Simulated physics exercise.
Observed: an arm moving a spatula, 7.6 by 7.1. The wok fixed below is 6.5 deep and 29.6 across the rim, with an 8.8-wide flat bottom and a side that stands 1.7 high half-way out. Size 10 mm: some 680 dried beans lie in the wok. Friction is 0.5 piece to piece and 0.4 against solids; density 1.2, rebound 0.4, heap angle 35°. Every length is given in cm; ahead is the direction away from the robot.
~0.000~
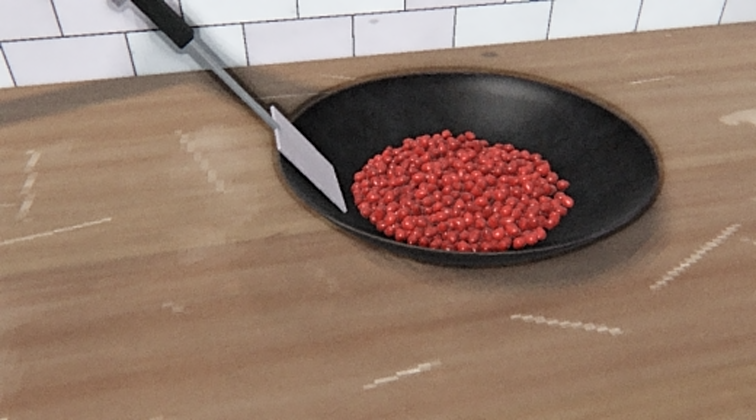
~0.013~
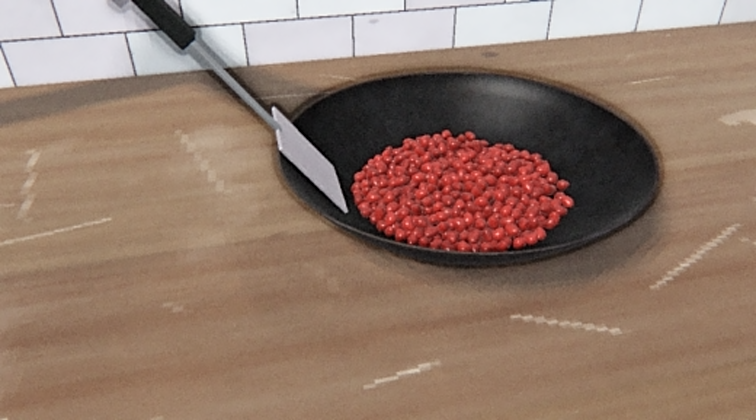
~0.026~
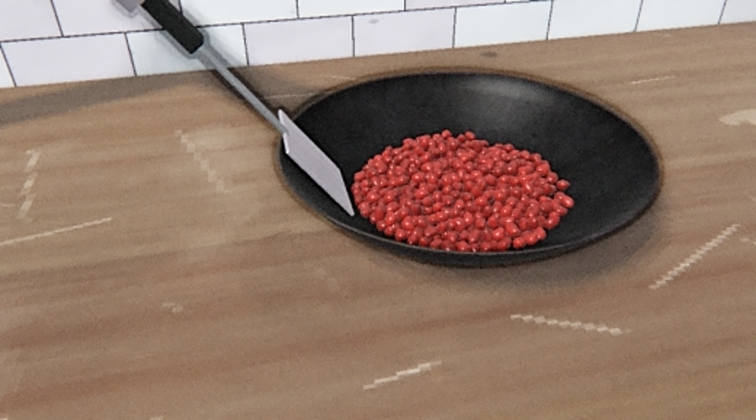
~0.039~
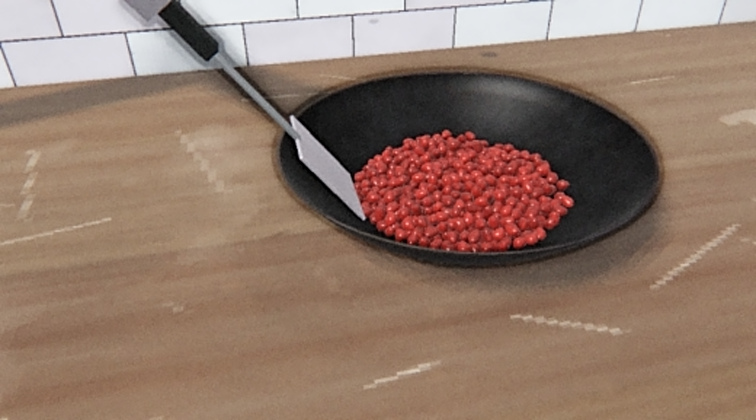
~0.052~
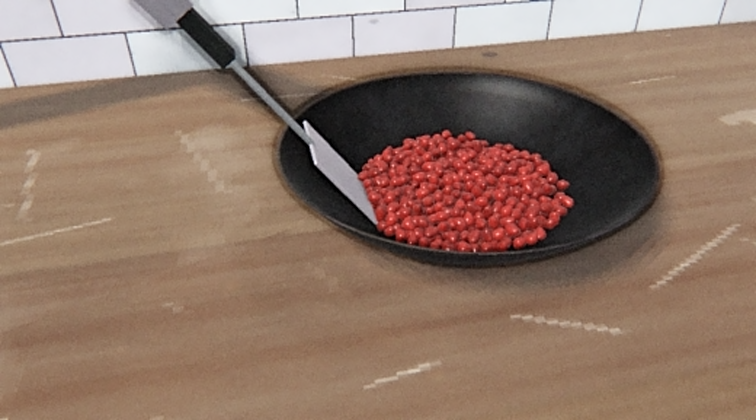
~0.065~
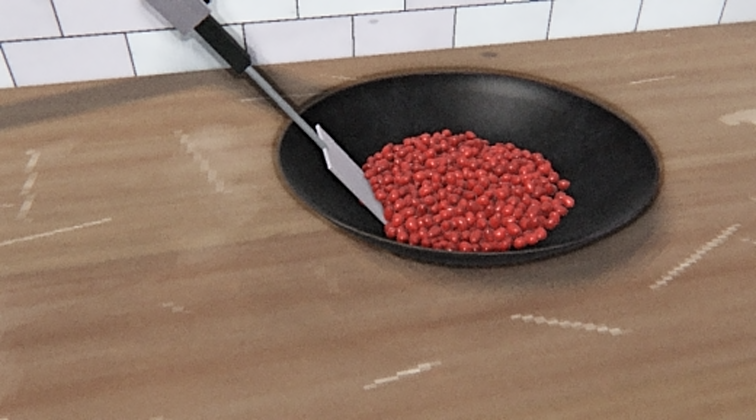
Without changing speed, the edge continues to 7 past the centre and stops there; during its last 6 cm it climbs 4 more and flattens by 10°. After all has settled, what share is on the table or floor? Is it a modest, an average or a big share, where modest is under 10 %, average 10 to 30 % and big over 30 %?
Modest.
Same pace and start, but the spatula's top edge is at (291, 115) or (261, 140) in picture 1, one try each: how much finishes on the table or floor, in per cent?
Some 5 per cent, then some 5 per cent.
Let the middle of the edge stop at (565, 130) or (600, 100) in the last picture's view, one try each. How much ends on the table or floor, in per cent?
I'd say roughly 20 per cent, then roughly 35 per cent.
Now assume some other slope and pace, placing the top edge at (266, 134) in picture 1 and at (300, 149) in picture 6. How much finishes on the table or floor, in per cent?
Roughly 0 percent ends up there.
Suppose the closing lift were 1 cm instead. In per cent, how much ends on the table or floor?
Result: Approx. 5 %.
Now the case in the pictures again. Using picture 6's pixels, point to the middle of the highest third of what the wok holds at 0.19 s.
It is centred at about (546, 154).
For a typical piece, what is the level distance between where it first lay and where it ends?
I'd estimate close to 5 centimetres.
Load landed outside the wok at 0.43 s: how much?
Roughly 0 per cent.
After 0.13 s, sloping 54°, highest piece 5 above the table; 685 in the wok.
After 0.19 s, sloping 51°, highest piece 7 above the table; 685 in the wok.
After 0.43 s, sloping 44°, highest piece 8 above the table; 651 in the wok, 17 on the table or floor, 17 on the blade or in flight.
After 1.48 s, sloping 44°, highest piece 7 above the table; 650 in the wok, 35 on the table or floor.
In the end, 650 in the wok, 35 on the table or floor. That is 5 % on the table or floor.
